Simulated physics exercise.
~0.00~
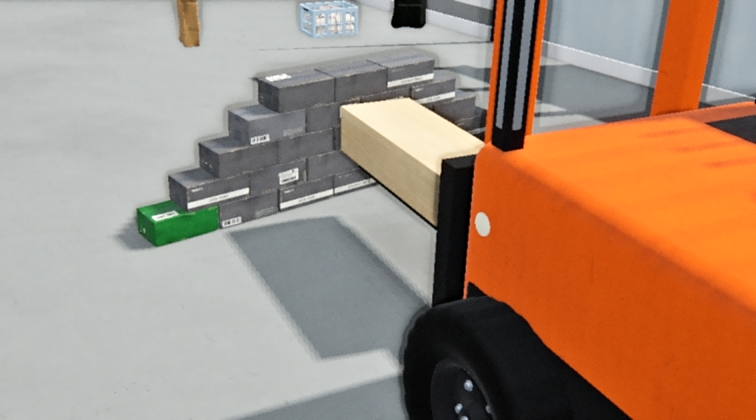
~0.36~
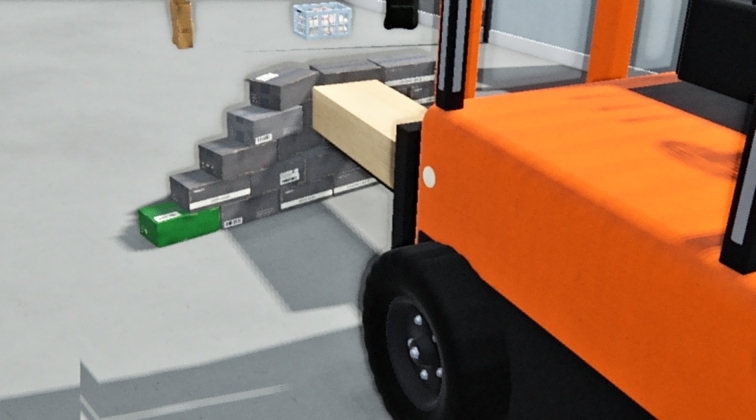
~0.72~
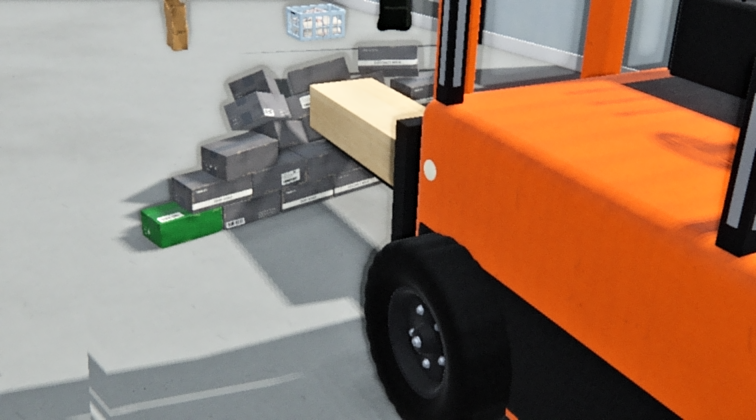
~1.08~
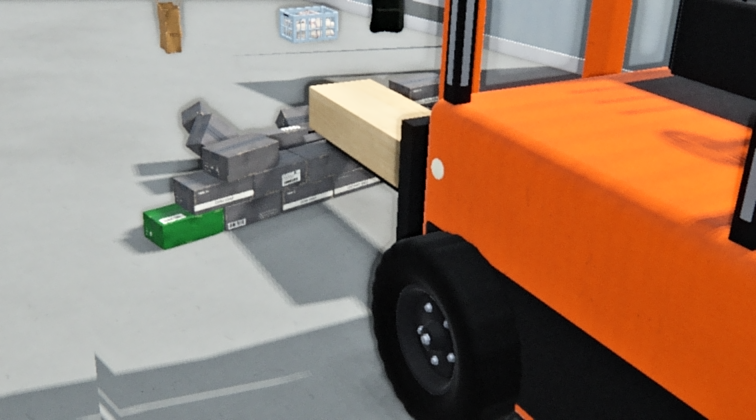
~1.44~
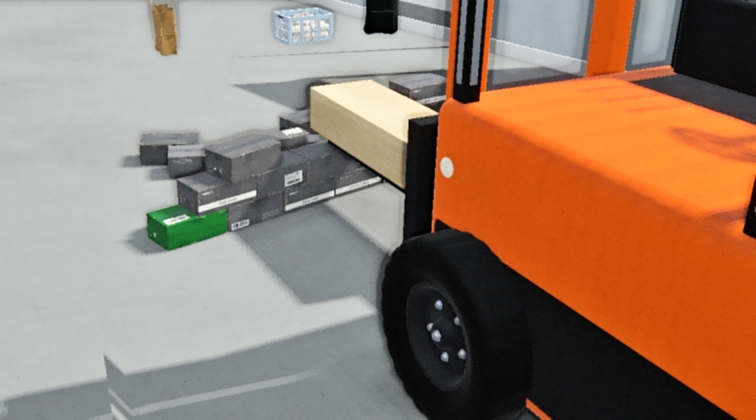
In this clip, an orange forklift carrying a pale case on raised forks pushes it into a stepped wall of grey boxes, toppling several from the upper rows onto the floor behind, while the lower boxes and the green one at the left corner stay in place.
